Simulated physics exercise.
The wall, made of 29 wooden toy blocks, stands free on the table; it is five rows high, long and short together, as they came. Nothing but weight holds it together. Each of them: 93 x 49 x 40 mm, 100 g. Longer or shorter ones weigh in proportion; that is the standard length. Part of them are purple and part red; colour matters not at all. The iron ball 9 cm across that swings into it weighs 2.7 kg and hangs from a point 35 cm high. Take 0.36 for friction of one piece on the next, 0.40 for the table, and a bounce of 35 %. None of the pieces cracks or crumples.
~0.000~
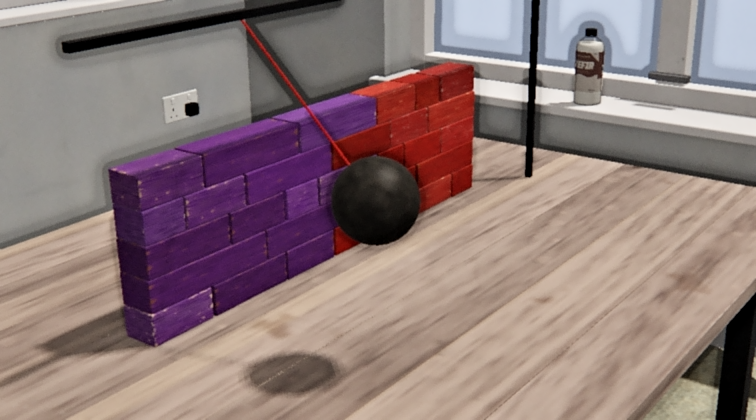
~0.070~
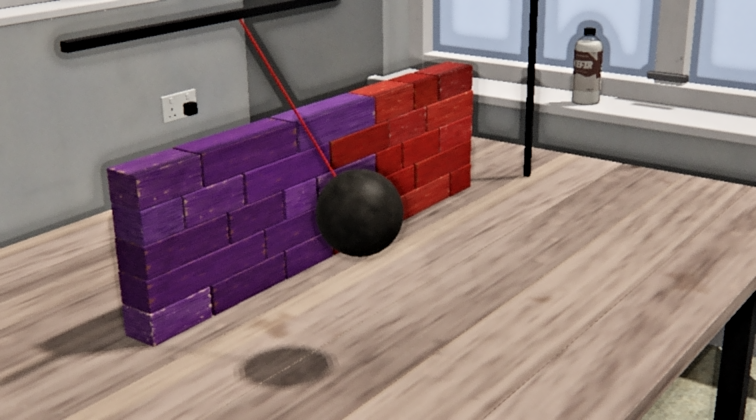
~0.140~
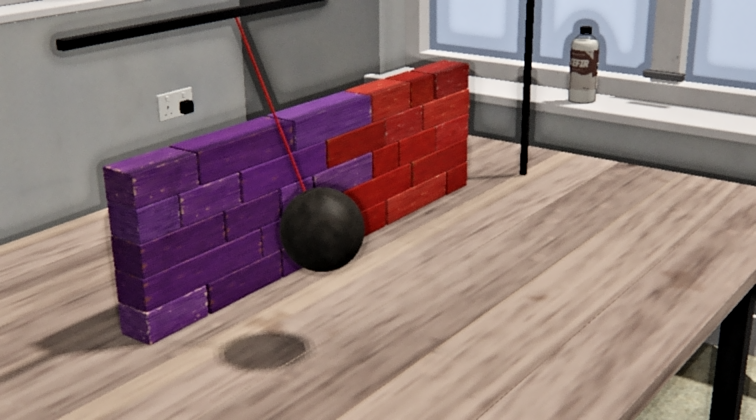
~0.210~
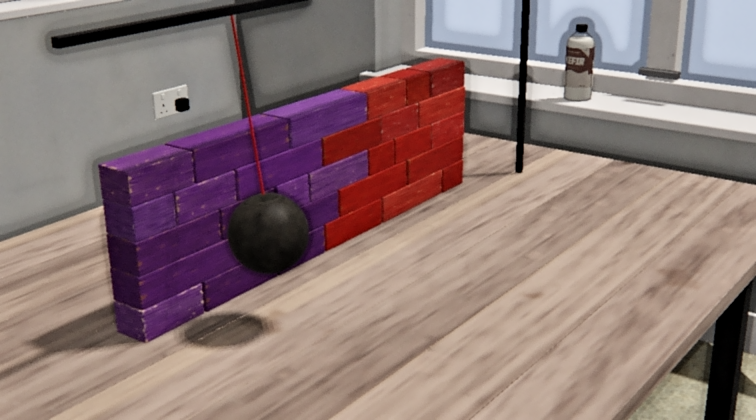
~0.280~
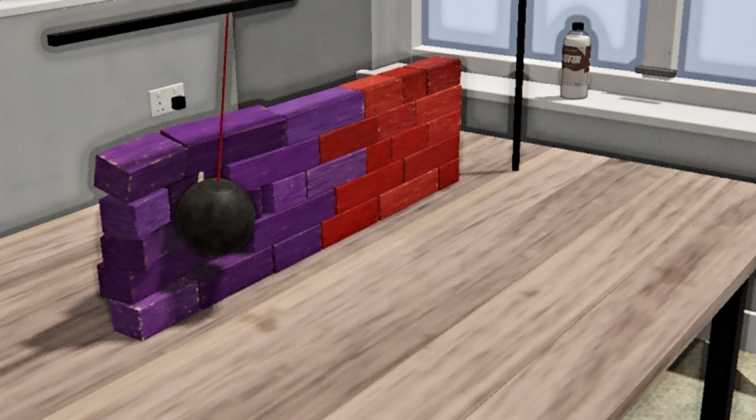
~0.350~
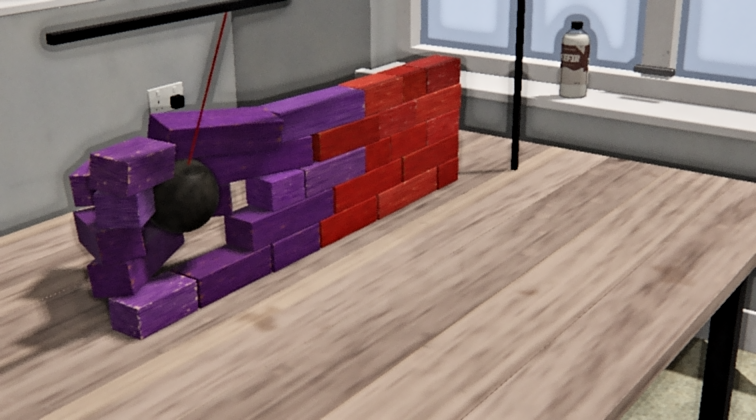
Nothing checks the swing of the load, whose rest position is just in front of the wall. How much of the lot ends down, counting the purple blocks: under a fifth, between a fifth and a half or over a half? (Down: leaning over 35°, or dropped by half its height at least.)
The losses exceed half.
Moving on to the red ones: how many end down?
For red, the number down is 0.
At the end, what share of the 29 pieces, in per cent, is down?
Around 35 %.
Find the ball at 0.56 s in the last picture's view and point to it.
It sits close to pixel (160, 179).
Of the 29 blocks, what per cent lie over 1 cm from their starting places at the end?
I count 35 % as shifted.
Around 0.42 s, line 32° past plumb; 2 of the 15 purple blocks down (2 of 29 in all colours); top purple block tipped 4°.
Around 0.56 s, line 31° past plumb; 6 of the 15 purple blocks down (6 of 29 in all colours); top purple block tipped 18°.
Around 0.76 s, line 5° before plumb; 10 of the 15 purple blocks down (10 of 29 in all colours); top purple block tipped 54°, 8 cm lower.
Around 1.14 s, line 21° before plumb; 10 of the 15 purple blocks down (10 of 29 in all colours); top purple block upside down.
Finally (1.5 s), line 34° past plumb; 10 of the 15 purple blocks down (10 of 29 in all colours); top purple block upside down; top red block unmoved. That is 67 per cent. Seen by the last camera, middles, top purple block near (295, 194), top red block near (402, 84).
